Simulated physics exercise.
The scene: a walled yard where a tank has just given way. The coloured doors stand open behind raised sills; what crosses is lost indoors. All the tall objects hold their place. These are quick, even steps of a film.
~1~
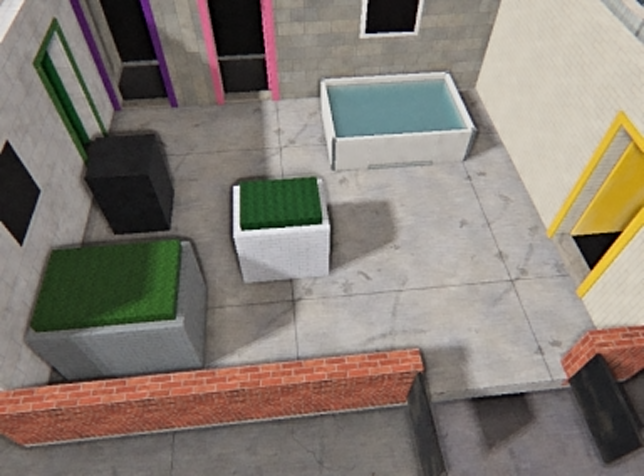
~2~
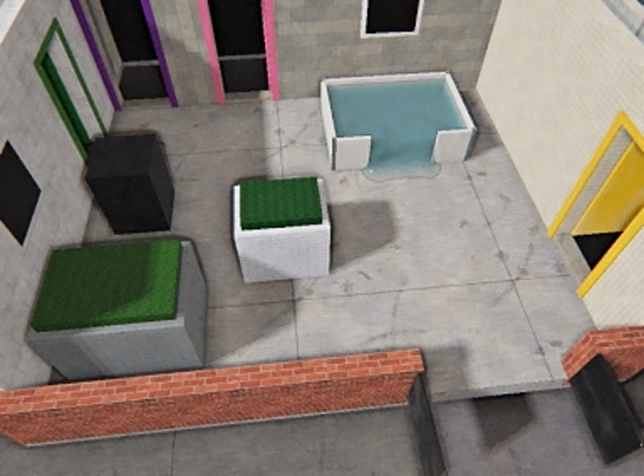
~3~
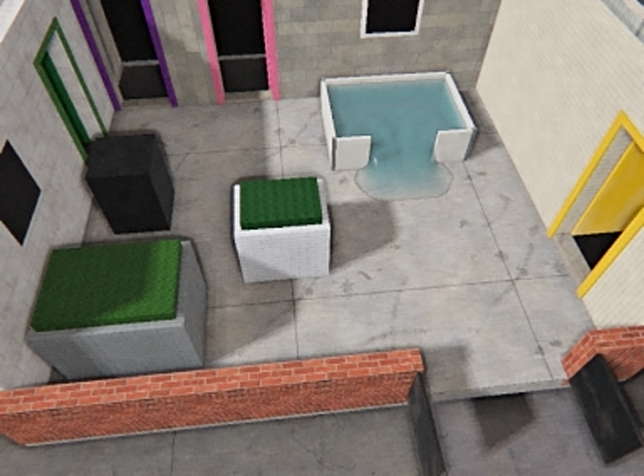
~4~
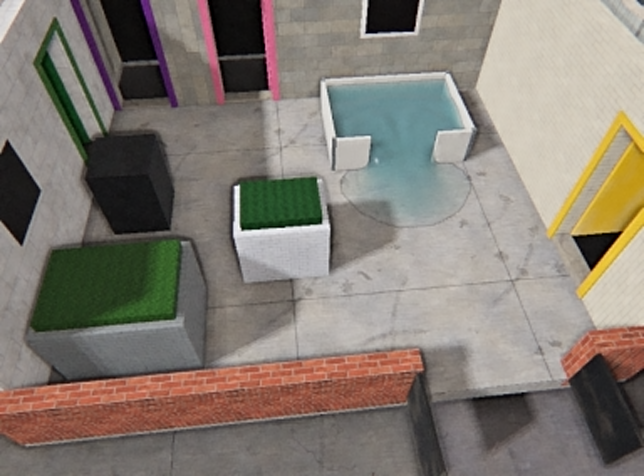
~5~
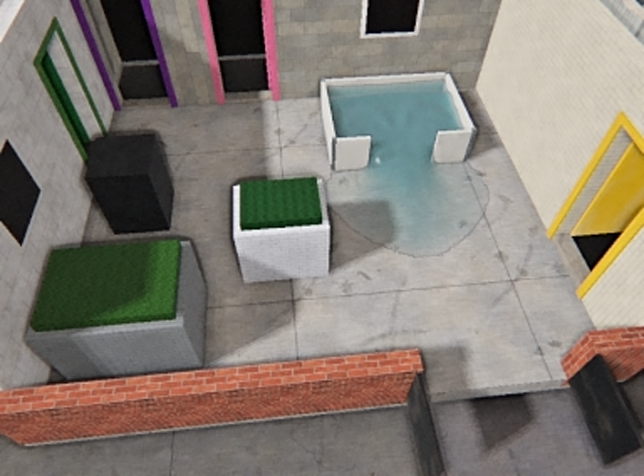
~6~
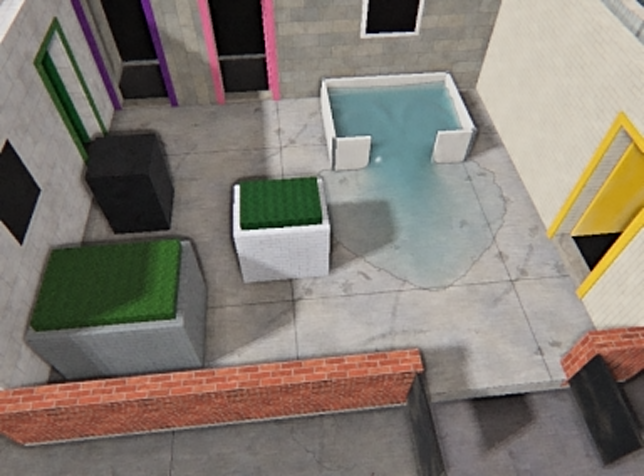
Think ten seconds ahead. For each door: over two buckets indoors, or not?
The yellow door stays under that; the pink door stays under that; the green door stays under that; the purple door stays under that.
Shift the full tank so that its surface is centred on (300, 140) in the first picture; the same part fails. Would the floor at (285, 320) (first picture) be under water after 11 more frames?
Verdict: Not flooded.
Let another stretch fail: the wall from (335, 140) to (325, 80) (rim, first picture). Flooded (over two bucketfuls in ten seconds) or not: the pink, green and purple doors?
One by one: The pink one takes more; the green one goes over; the purple one lets more in.
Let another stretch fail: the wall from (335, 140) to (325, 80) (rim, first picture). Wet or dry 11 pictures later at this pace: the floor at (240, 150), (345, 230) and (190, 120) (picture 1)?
In turn: Under water, not flooded, covered.
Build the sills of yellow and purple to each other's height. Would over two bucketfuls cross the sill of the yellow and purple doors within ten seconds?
Yellow door is over, purple door lets less in.
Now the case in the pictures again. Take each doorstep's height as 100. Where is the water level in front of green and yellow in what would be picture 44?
Roughly 0 per cent, then 60 per cent.
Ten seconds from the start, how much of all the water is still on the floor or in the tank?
Roughly 52 per cent.
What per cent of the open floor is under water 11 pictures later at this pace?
About 40 per cent.
A moment on, water covers 30 % of the floor; the yellow door wet at the sill, nothing in, the pink door not reached, the green door not reached, the purple door not reached.
Next, water covers 40 % of the floor; the yellow door wet at the sill, nothing in, the pink door not reached, the green door not reached, the purple door not reached.
Then, water covers 40 % of the floor; the yellow door wet at the sill, nothing in, the pink door not reached, the green door not reached, the purple door not reached.
Later, water covers 55 % of the floor; the yellow door wet at the sill, nothing in, the pink door not reached, the green door not reached, the purple door not reached.
In the end, water covers 70 % of the floor; the yellow door wet at the sill, nothing in, the pink door not reached, the green door wet at the sill, nothing in, the purple door wet at the sill, nothing in.
